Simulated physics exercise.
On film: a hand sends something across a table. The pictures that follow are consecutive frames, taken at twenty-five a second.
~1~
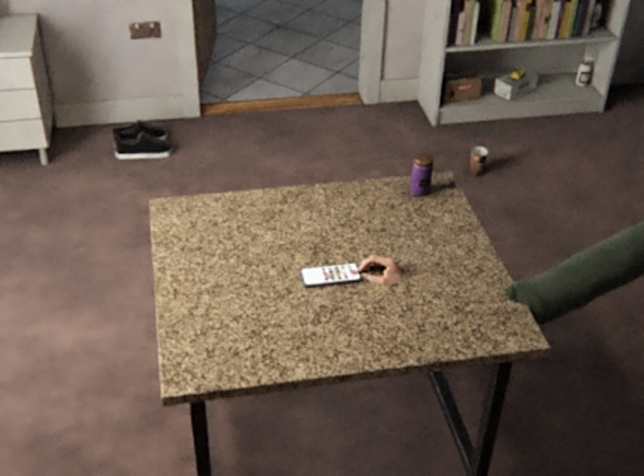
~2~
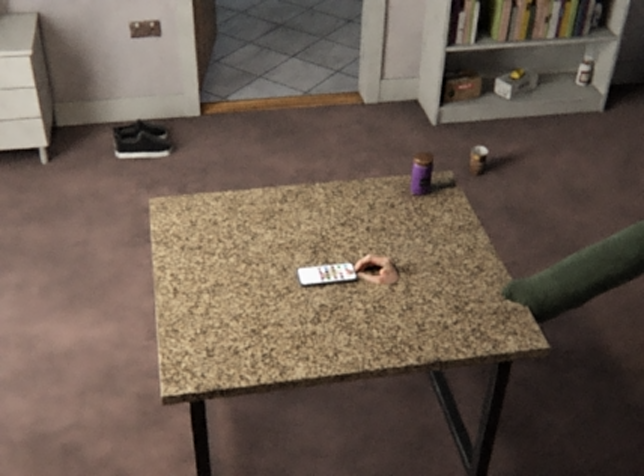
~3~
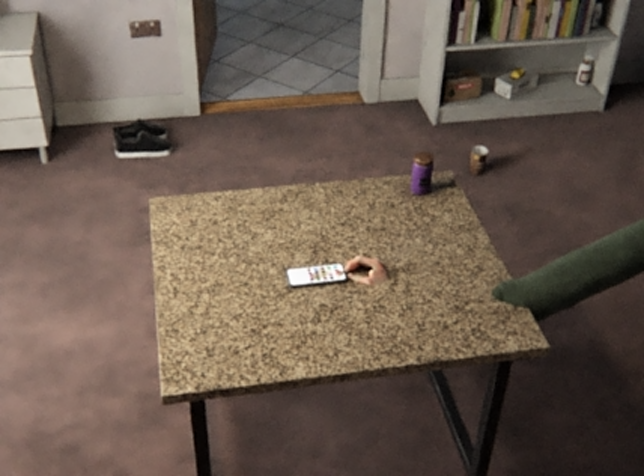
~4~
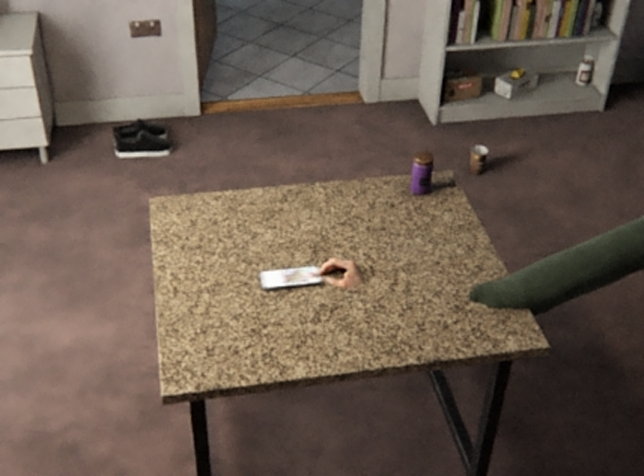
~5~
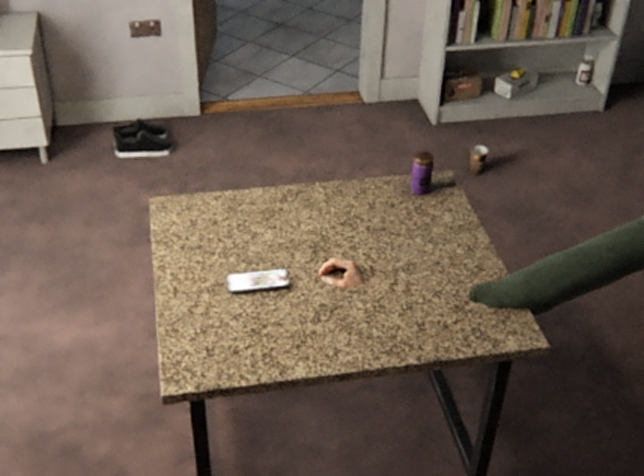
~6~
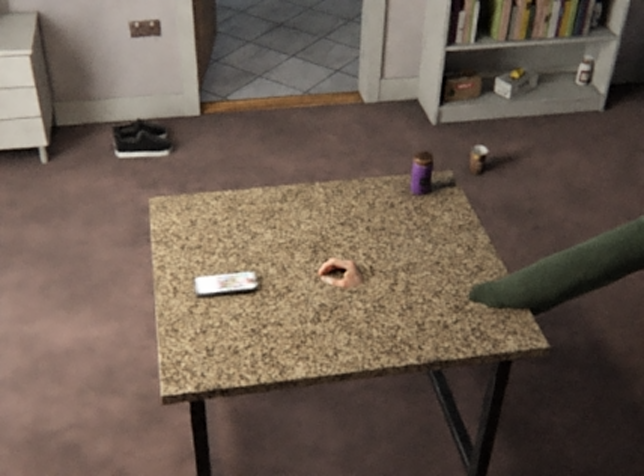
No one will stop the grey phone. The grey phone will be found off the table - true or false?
True.
Then, 0.10 s later than the last frame, grey phone now off the table.
Then, 0.30 s later than the last frame, things are still on the move.
Then, 0.50 s later than the last frame, as before.
When it is over, off the table, grey phone.
